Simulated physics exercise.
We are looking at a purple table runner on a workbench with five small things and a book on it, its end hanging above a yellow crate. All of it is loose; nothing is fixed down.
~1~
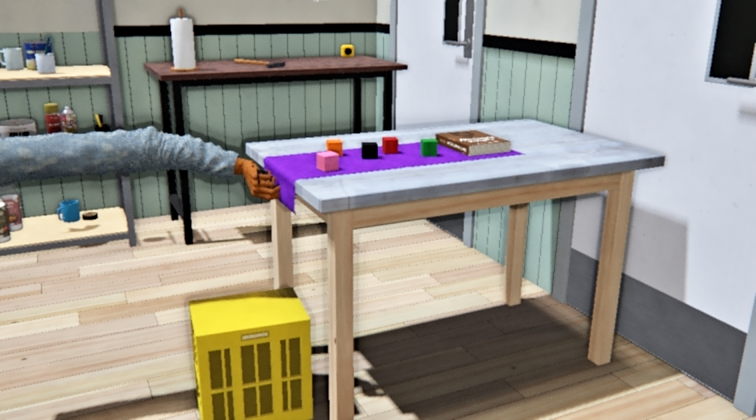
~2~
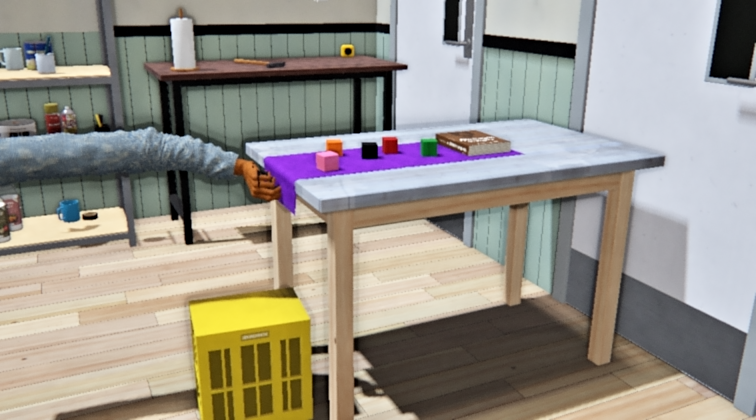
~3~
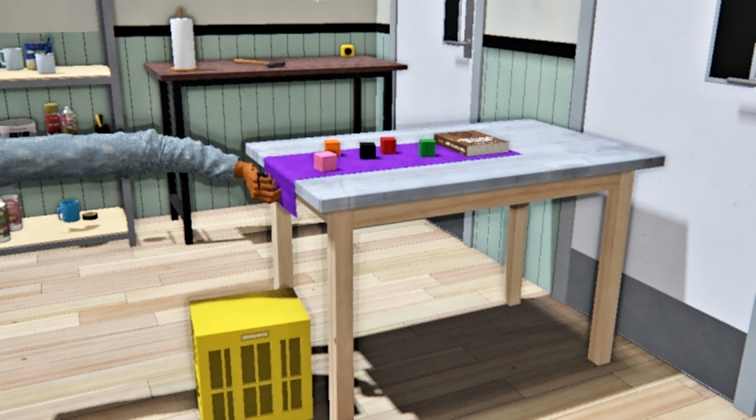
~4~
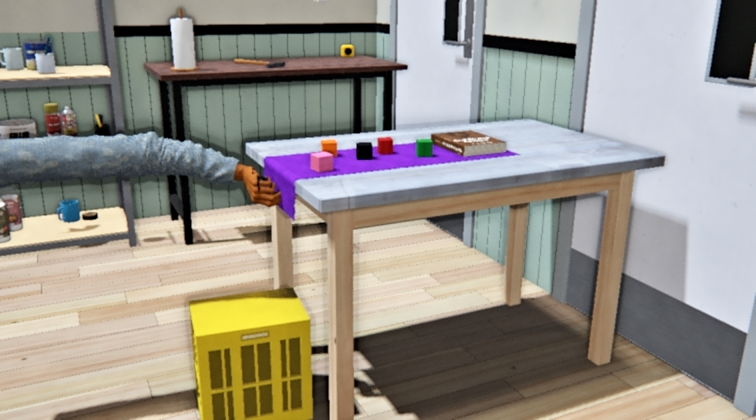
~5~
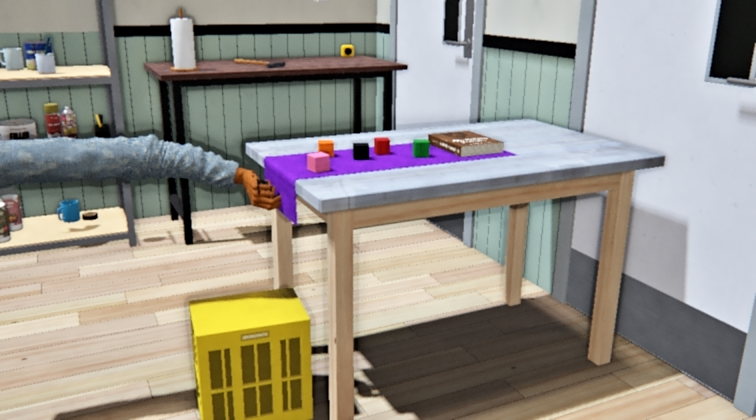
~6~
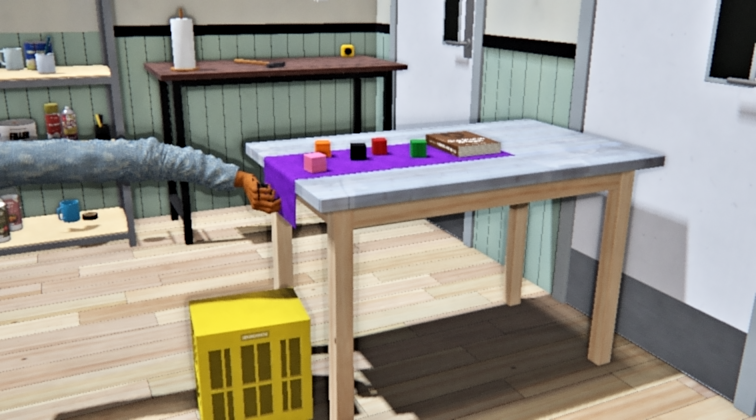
In this clip, a hand at the left end of a workbench slowly draws a purple runner down over the edge above a yellow crate, and the five small coloured cubes and book on it shift slightly left together.
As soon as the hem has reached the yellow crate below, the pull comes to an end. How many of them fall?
Three.
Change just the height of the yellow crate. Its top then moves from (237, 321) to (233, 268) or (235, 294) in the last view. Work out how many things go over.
1 and 2.
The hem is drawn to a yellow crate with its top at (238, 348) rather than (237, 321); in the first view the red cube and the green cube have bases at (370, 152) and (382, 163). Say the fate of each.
In the end the red cube is no longer on top and the green cube is no longer on top.
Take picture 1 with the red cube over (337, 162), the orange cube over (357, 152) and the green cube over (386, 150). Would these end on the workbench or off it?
Red cube lost, orange cube lost, green cube safe.
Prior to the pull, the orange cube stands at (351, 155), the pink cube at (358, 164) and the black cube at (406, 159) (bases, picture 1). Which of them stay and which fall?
I'd say the orange cube takes a fall, the pink cube takes a fall, and the black cube hangs on.
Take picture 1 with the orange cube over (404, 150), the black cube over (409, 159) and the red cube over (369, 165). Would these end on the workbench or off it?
The orange cube ends up on top still, the black cube ends up on top still, the red cube ends up off the top.
A little later, hem near (280, 254); pink cube gone.
Next, hem near (280, 294); pink cube, orange cube and black cube gone.
When it is over, hem on the crate; pink cube, orange cube and black cube gone. It carries off three.
